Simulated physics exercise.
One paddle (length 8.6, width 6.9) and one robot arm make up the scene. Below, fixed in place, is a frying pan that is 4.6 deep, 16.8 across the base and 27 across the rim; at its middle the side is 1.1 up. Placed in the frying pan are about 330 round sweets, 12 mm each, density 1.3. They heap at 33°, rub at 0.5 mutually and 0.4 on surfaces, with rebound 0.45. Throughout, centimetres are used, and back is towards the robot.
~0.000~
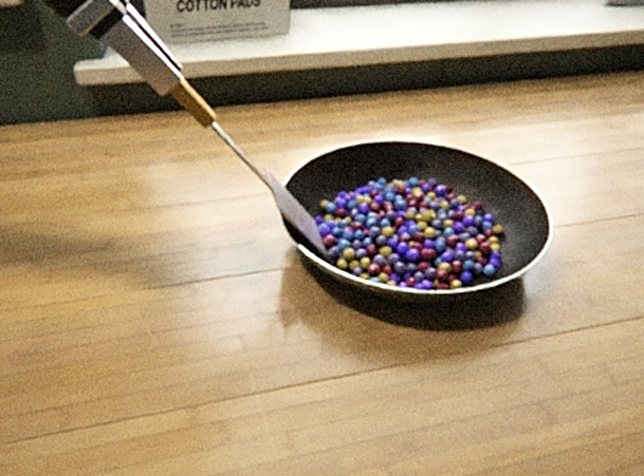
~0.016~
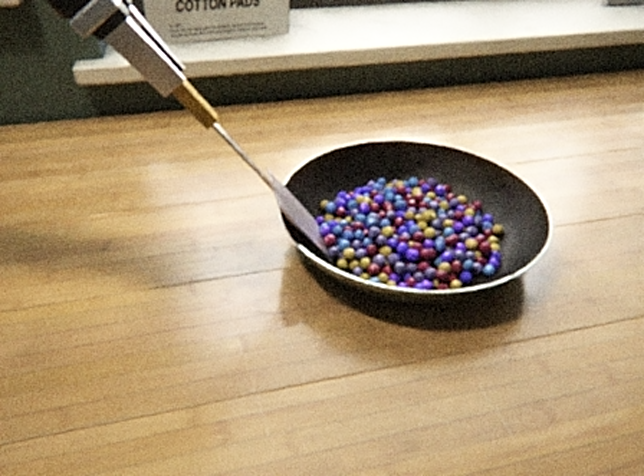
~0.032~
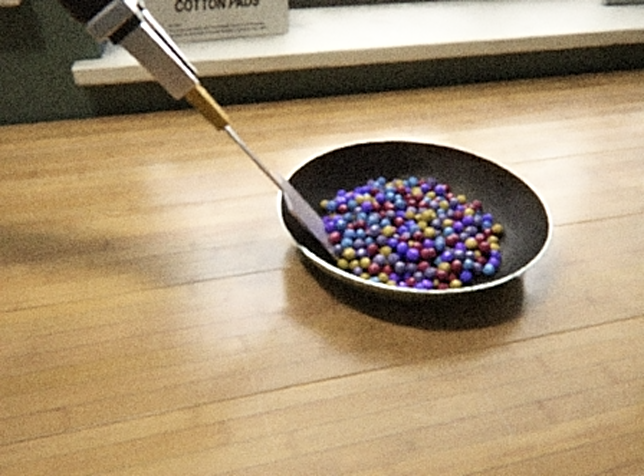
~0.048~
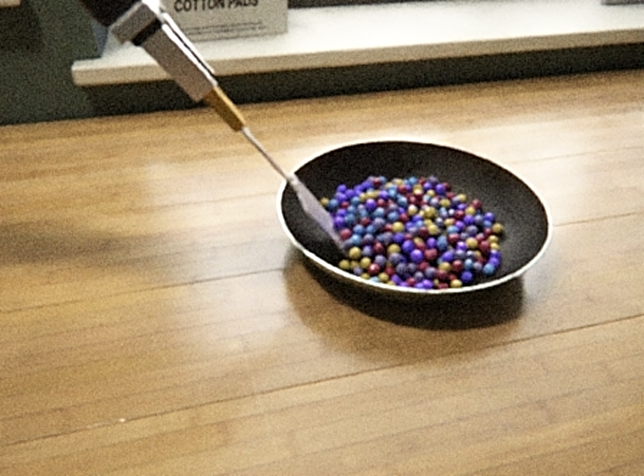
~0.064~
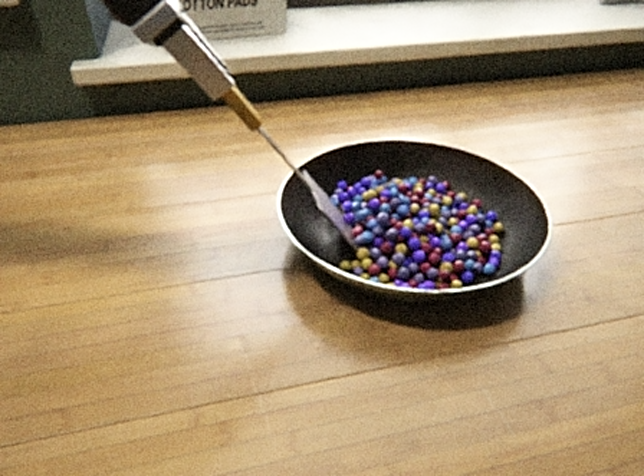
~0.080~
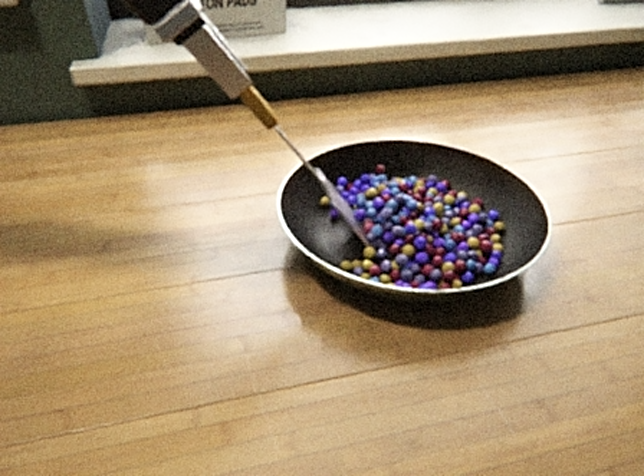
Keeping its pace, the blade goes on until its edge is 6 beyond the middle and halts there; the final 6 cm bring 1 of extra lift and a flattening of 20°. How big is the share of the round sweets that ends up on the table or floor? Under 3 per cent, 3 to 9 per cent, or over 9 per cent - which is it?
It is under 3 per cent.
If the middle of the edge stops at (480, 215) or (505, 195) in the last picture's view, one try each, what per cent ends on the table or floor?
First try about 5 percent, second about 30 percent.
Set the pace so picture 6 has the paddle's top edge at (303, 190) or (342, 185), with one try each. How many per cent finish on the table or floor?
I'd estimate close to 0 and 0 in a hundred.
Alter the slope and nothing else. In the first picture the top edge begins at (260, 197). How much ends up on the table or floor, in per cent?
I'd estimate close to 0 per cent.
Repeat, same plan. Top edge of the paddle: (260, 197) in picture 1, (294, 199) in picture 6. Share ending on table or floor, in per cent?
Close to 0 in a hundred.
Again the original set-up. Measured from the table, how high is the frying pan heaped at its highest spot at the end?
Top of the heap: Roughly 5.0 cm above the table top.
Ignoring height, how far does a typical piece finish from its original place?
Roughly 4 centimetres.
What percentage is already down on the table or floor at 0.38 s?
It comes to some 0 in a hundred.
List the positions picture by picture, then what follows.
Paddle top edge at (272, 187), sloping 56°; upper third of the load around (403, 225), from x 320 to 500, top at y 185; 329 in the frying pan, in the first picture.
Paddle top edge at (273, 188), sloping 56°; upper third of the load around (402, 225), from x 320 to 500, top at y 185, in the second picture.
Paddle top edge at (283, 190), sloping 56°; upper third of the load around (401, 225), from x 325 to 495, top at y 185, in the third picture.
Paddle top edge at (297, 190), sloping 56°; upper third of the load around (401, 221), from x 325 to 500, top at y 180, in the fourth picture.
Paddle top edge at (311, 188), sloping 56°; upper third of the load around (404, 218), from x 325 to 500, top at y 175, in the fifth picture.
Paddle top edge at (325, 187), sloping 56°; upper third of the load around (411, 217), from x 325 to 500, top at y 170; 329 in the frying pan, in the sixth picture.
After 0.12 s, sloping 56°, highest piece 5 above the table; 329 in the frying pan.
After 0.16 s, sloping 48°, highest piece 6 above the table; 329 in the frying pan.
After 0.38 s, sloping 36°, highest piece 5 above the table; 325 in the frying pan, 3 on the table or floor, 1 on the blade or in flight.
After 1.43 s, sloping 36°, highest piece 5 above the table; 325 in the frying pan, 4 on the table or floor.
At rest, 325 in the frying pan, 4 on the table or floor. That is 1 % on the table or floor.
